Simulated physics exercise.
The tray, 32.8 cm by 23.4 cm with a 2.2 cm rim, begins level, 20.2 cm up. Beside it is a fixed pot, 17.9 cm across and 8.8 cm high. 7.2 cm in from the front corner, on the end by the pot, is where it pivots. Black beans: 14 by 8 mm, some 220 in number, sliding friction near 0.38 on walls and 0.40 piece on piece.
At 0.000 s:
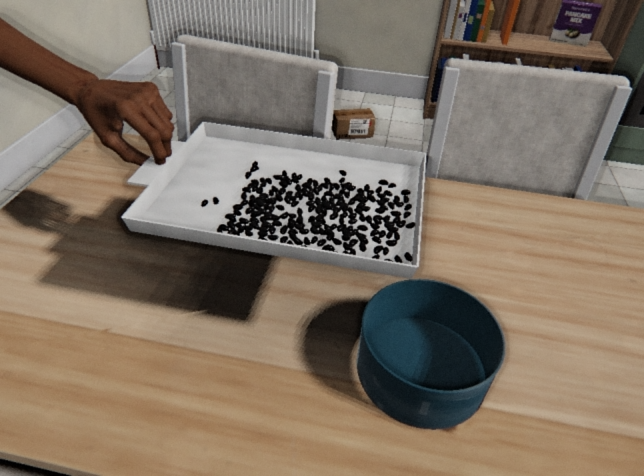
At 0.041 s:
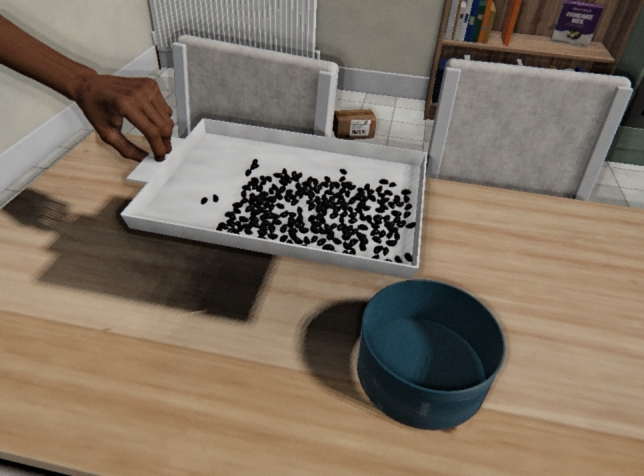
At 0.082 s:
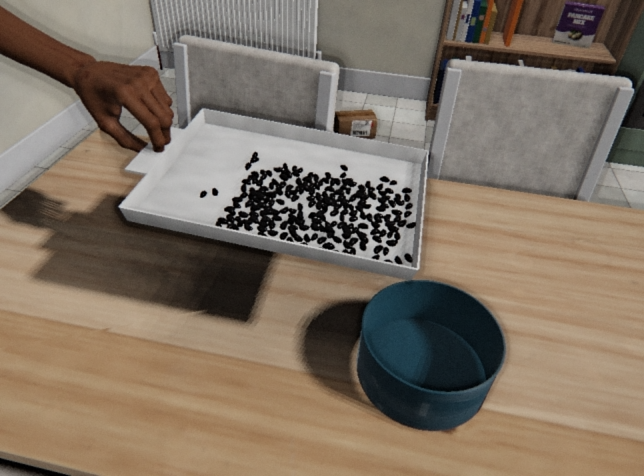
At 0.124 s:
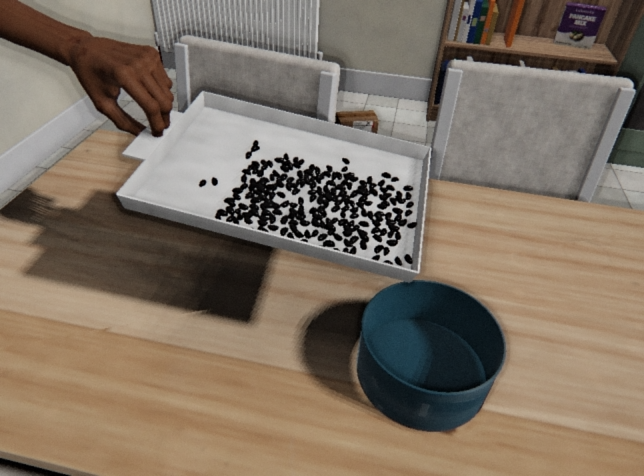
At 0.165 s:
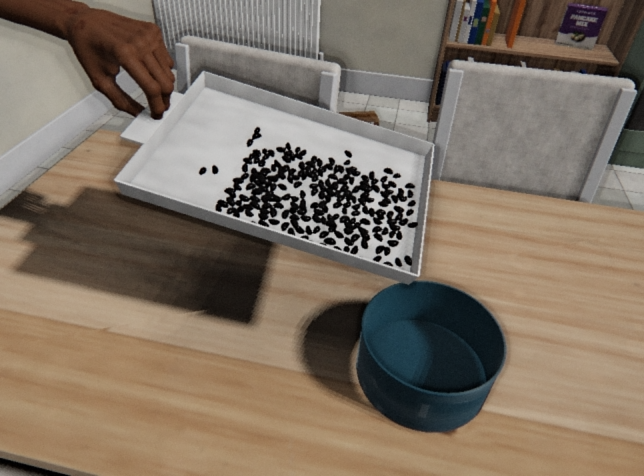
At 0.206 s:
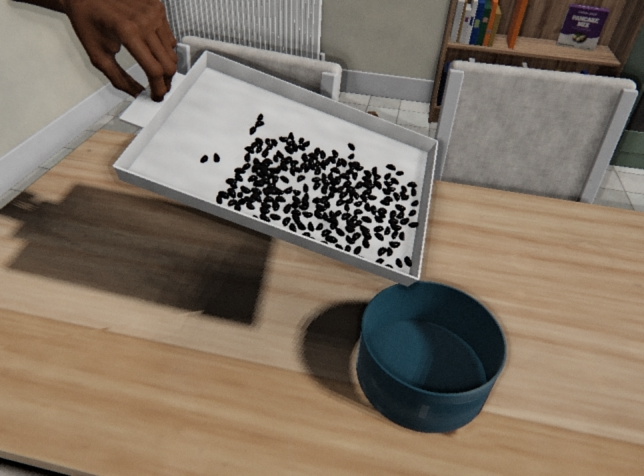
The footage shows a hand at the left of a white tray of scattered black beans above a wooden table, raising that end so the tray slants down toward a blue pot at right, while the beans keep their places.
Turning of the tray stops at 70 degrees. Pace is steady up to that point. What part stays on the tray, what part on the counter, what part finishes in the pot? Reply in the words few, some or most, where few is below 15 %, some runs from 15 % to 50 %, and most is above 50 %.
Shares - left on the tray: Some; counter: Few; pot: Most.
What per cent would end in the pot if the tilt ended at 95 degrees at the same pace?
Around 95 per cent, then.
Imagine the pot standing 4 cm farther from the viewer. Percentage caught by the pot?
Near 35 per cent in that case.
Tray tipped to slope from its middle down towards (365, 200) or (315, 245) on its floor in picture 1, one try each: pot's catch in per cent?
Estimate: Some 25 % and some 40 % respectively.
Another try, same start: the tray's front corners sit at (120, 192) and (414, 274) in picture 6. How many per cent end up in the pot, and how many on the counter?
Pot 75 % / counter 5 %.
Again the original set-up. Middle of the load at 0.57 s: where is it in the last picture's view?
Near pixel (389, 219).
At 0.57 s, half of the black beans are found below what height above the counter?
The halfway line is at about 24 cm.
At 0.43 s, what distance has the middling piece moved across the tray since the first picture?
Roughly 3 cm.
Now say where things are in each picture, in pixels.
Tray tilt 0 degrees, front corners at (127, 216) and (414, 264); middle of the pieces at (318, 210); pot at (433, 329), in the first frame.
Tray tilt 1 degrees, front corners at (126, 213) and (414, 264); middle of the pieces at (318, 209), in the second frame.
Tray tilt 3 degrees, front corners at (124, 205) and (415, 266), lowest corner right front; middle of the pieces at (319, 206), in the third frame.
Tray tilt 8 degrees, front corners at (122, 193) and (415, 269), lowest corner right front; middle of the pieces at (320, 201), in the fourth frame.
Tray tilt 13 degrees, front corners at (120, 179) and (416, 272), lowest corner right front; middle of the pieces at (322, 195), in the fifth frame.
Tray tilt 18 degrees, front corners at (119, 165) and (416, 275), lowest corner right front; middle of the pieces at (324, 190); pot at (433, 332). Its pace works out near 120 degrees a second, in the sixth frame.
Then, at 0.43 s, tilt 45 degrees; the tray holds 100 %, the pot 0 %.
Then, at 0.57 s, tilt 62 degrees; the tray holds 100 %, the pot 0 %.
After 0.85 s, tilt 70 degrees; the tray holds 50 %, the pot 30 %.
In the end, at 2.4 s, tray 30 %, counter 0 %, pot 70 %.
